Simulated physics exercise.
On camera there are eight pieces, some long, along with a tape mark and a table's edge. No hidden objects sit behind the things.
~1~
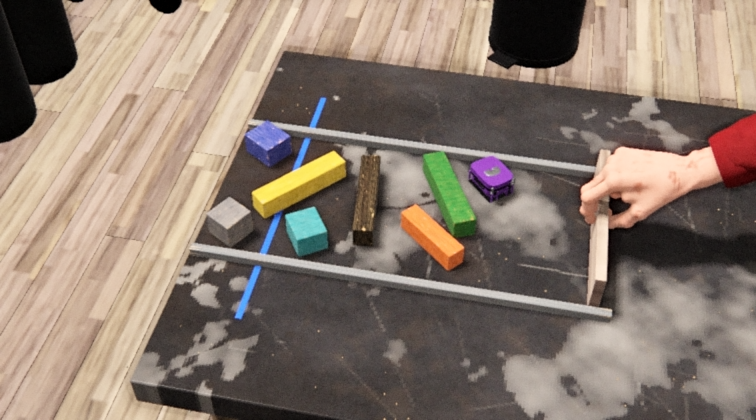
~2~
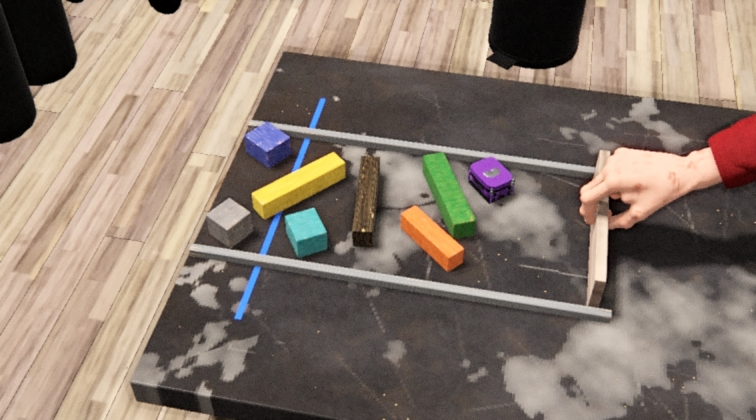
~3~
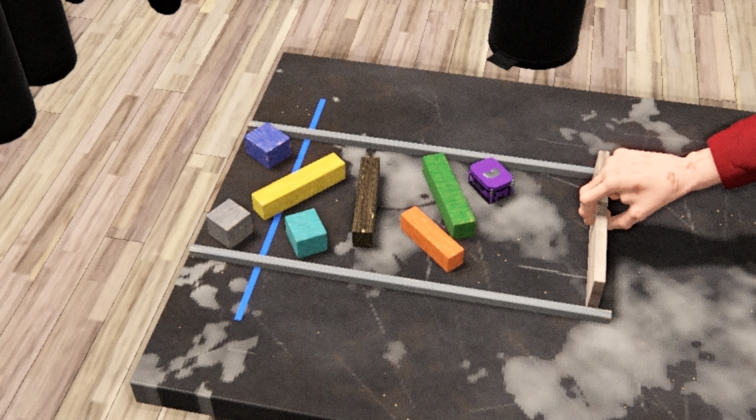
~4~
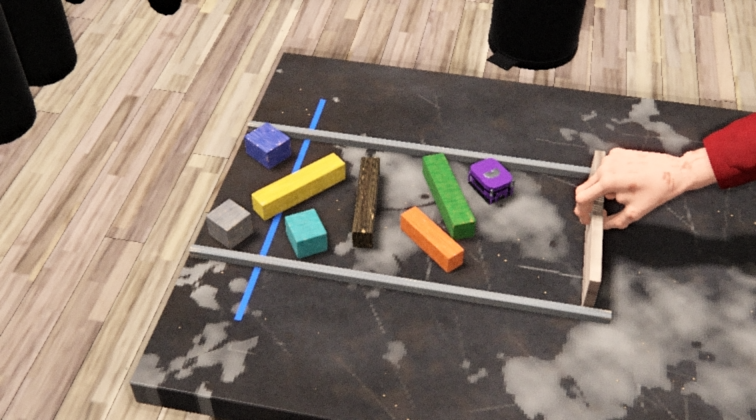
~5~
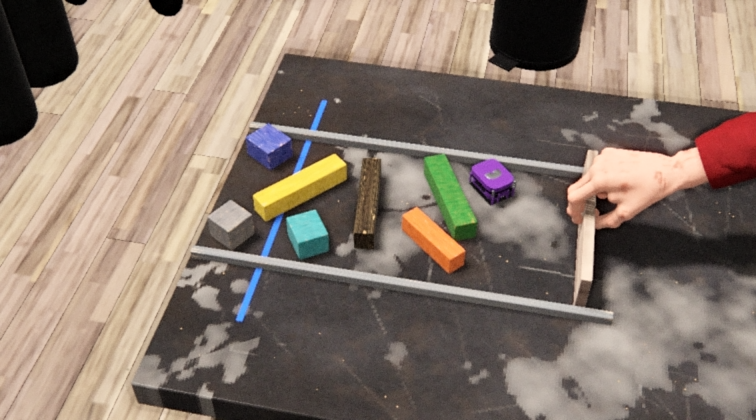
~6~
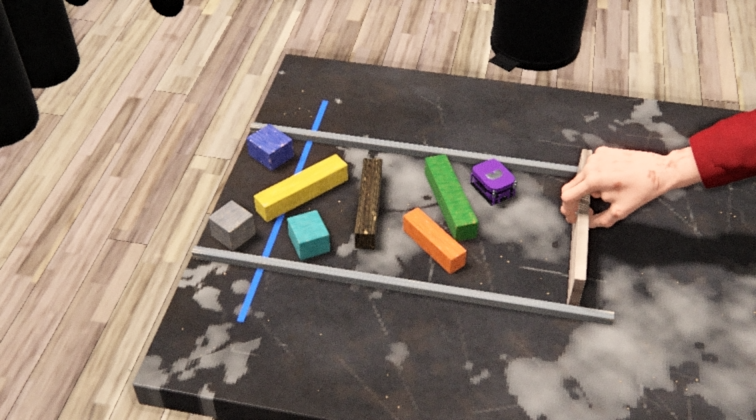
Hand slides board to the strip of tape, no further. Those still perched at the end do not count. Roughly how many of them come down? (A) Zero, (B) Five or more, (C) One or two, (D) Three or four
Answer: D.
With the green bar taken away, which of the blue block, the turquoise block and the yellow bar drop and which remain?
Result - blue block: Gone; turquoise block: Up; yellow bar: Up.
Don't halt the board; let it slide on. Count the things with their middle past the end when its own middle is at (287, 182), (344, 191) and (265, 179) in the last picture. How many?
The numbers past the end are 3, 0 and 5.
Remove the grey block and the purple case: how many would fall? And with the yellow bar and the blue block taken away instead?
In order, the numbers are 1 and 1.
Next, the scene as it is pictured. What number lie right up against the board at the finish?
The answer is 3.
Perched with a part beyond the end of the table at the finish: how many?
Overhanging ones - 2.
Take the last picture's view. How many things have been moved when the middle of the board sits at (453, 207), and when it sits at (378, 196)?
That makes 3 at the first spot and 6 at the second.
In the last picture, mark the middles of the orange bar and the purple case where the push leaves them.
Answer: First (253, 220), after that (284, 148).
A little later, none off yet; grey block at rest near (232, 226); blue block at rest near (270, 147); yellow bar at rest near (302, 188).
Next, none off yet; grey block at rest near (231, 227); blue block at rest near (270, 147); yellow bar shifted a little near (273, 188).
When it is over, the number that fall off is three or four; down, yellow bar, blue block and grey block.
